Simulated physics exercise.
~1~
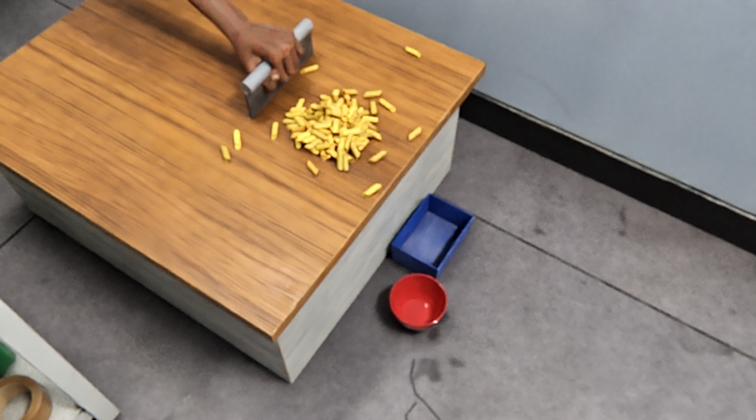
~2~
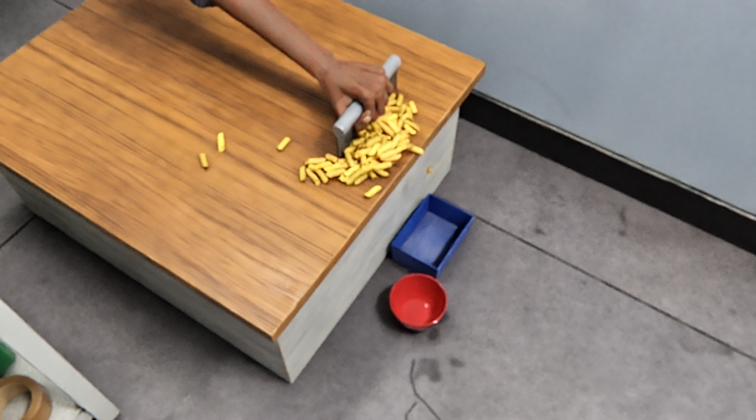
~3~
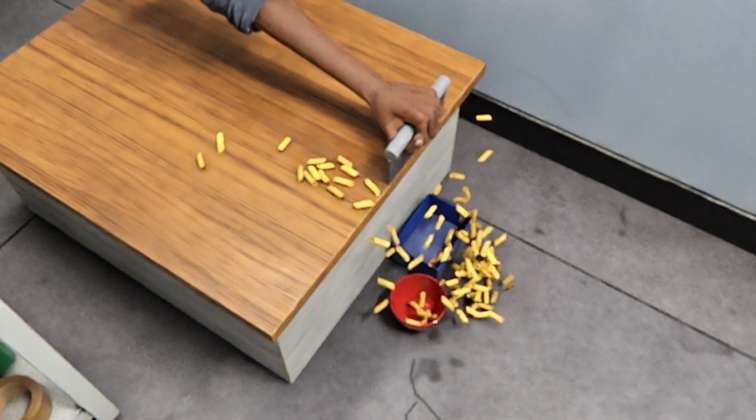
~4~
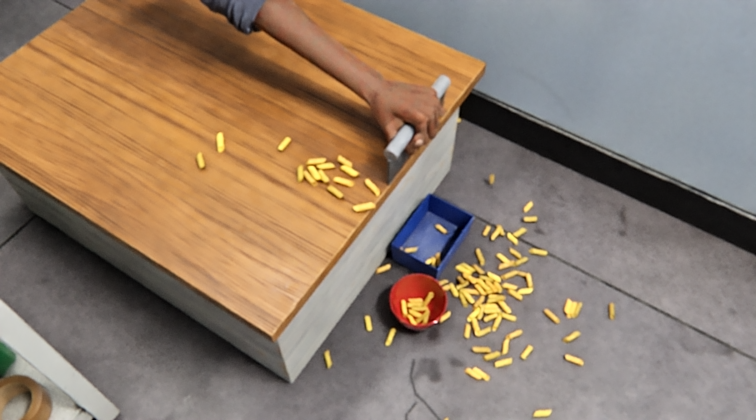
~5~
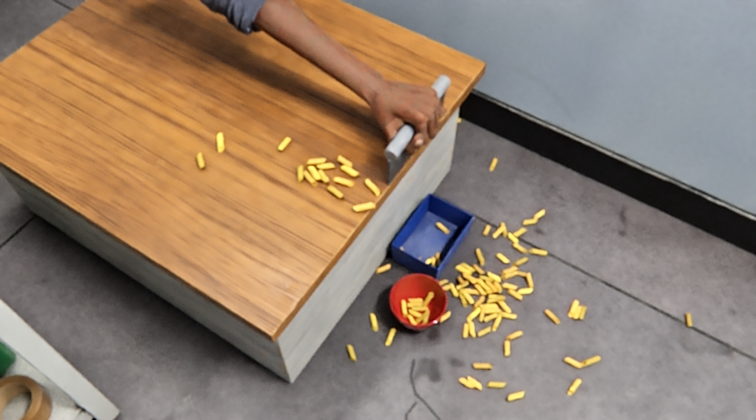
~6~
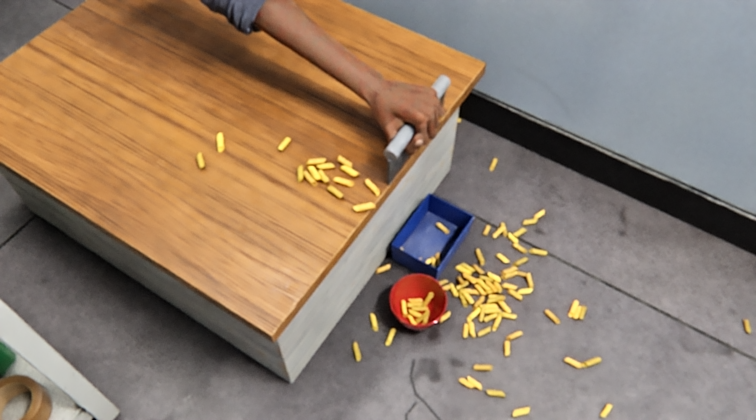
A hand holding a grey scraper pushes a heap of short yellow pasta pieces across a wooden tabletop, seen from above at an angle. On the grey floor beside the table's right side sit a blue tin and, just below it, a red bowl. The scraper sweeps right and down, crowding the heap against the edge, then stops there as most pieces spill over. They tumble around the containers and scatter across the floor. A few settle in the bowl and fewer in the tin, most lie on the floor, and some remain on the table.
